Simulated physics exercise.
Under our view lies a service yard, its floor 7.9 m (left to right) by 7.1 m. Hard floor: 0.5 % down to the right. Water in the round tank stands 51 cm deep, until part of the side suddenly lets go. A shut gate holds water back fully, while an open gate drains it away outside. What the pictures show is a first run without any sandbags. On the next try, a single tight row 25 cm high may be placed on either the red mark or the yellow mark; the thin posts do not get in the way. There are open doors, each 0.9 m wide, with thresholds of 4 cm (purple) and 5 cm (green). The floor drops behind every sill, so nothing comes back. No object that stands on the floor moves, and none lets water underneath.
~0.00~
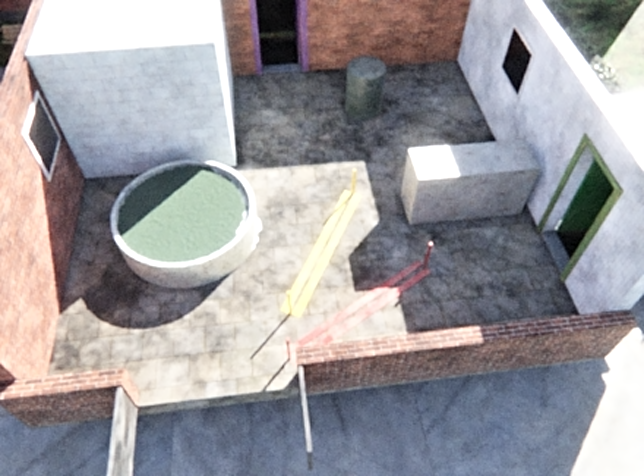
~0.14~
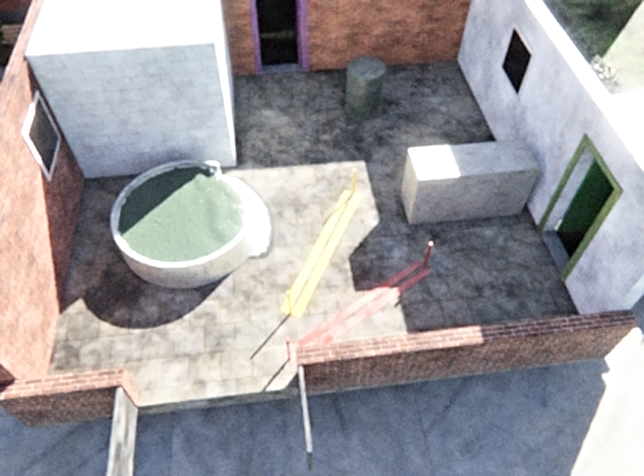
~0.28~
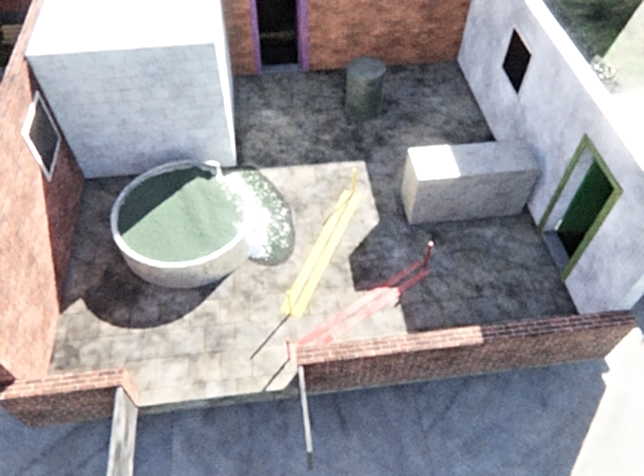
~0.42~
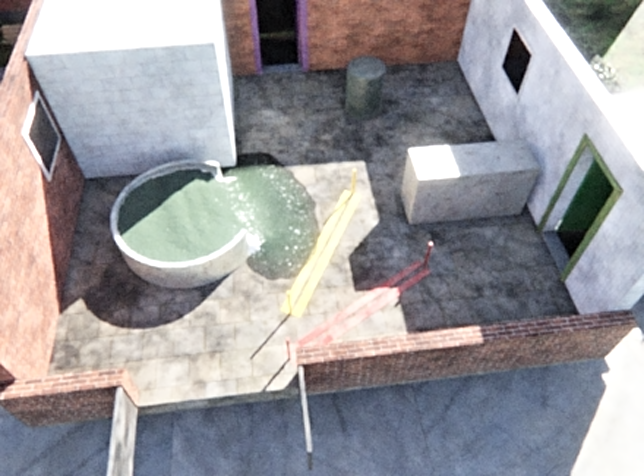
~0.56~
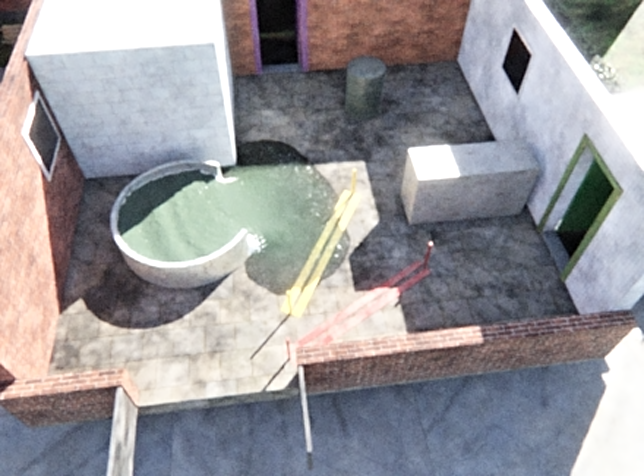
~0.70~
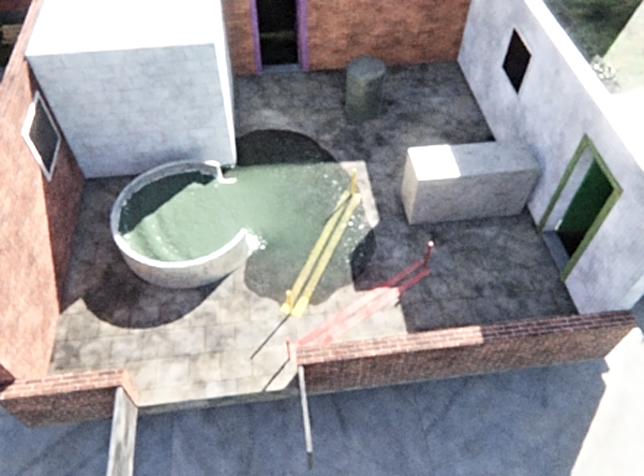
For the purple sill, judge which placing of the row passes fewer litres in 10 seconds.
I would choose red.
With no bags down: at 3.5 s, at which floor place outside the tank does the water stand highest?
I'd point to somewhere near (582, 337).
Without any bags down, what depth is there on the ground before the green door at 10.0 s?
About 6.5 centimetres.
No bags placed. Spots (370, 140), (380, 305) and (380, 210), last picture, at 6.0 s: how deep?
In turn they read 3, 1 and 6 centimetres.
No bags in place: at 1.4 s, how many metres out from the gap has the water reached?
3.6 m.
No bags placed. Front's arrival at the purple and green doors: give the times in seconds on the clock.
Arrival times - purple 2.4 s, green 2.4 s.
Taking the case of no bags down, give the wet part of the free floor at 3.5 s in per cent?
The flood covers close to 60 per cent of the floor.
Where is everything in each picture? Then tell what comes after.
The round tank at (185, 212) is whole and still, 51 cm deep, in the first picture.
The front is at a hidden place, 0.9 m from the gap at (250, 208); 0.4 m2 of floor is under water; 51 cm left at the back of the round tank, in the second picture.
Water pours out at (250, 209) and has run 1.1 m, to (274, 262); typically 8 cm deep outside, 51 cm at the round tank's back, in the third picture.
Water pours out at (250, 210) and has run 1.5 m, to (294, 273); typically 6 cm deep outside, 51 cm at the round tank's back, in the fourth picture.
Water pours out at (250, 210) and has run 1.8 m, to (276, 145); typically 4 cm deep outside, 51 cm at the round tank's back, in the fifth picture.
The front is at (368, 253), 2.2 m from the gap at (250, 210); 6.5 m2 of floor is under water; 47 cm left at the back of the round tank, in the sixth picture.
After 1.4 s water covers 35 % of the floor and is deepest (22 cm) near (256, 211) in the run without bags; in at the purple door, 0 L with no bags, 0 L with the row on red, 0 L on yellow.
After 2.2 s water covers 50 % of the floor and is deepest (23 cm) near (398, 206) in the run without bags; in at the purple door, 0 L with no bags, 0 L with the row on red, 0 L on yellow.
After 3.5 s water covers 60 % of the floor and is deepest (25 cm) near (582, 337) in the run without bags; in at the purple door, 0 L with no bags, 0 L with the row on red, 1 L on yellow.
After 6.0 s water covers 65 % of the floor and is deepest (15 cm) near (366, 93) in the run without bags; in at the purple door, 3 L with no bags, 2 L with the row on red, 48 L on yellow.
After 10.0 s water covers 80 % of the floor and is deepest (8 cm) near (295, 193) in the run without bags; in at the purple door, 8 L with no bags, 9 L with the row on red, 76 L on yellow.
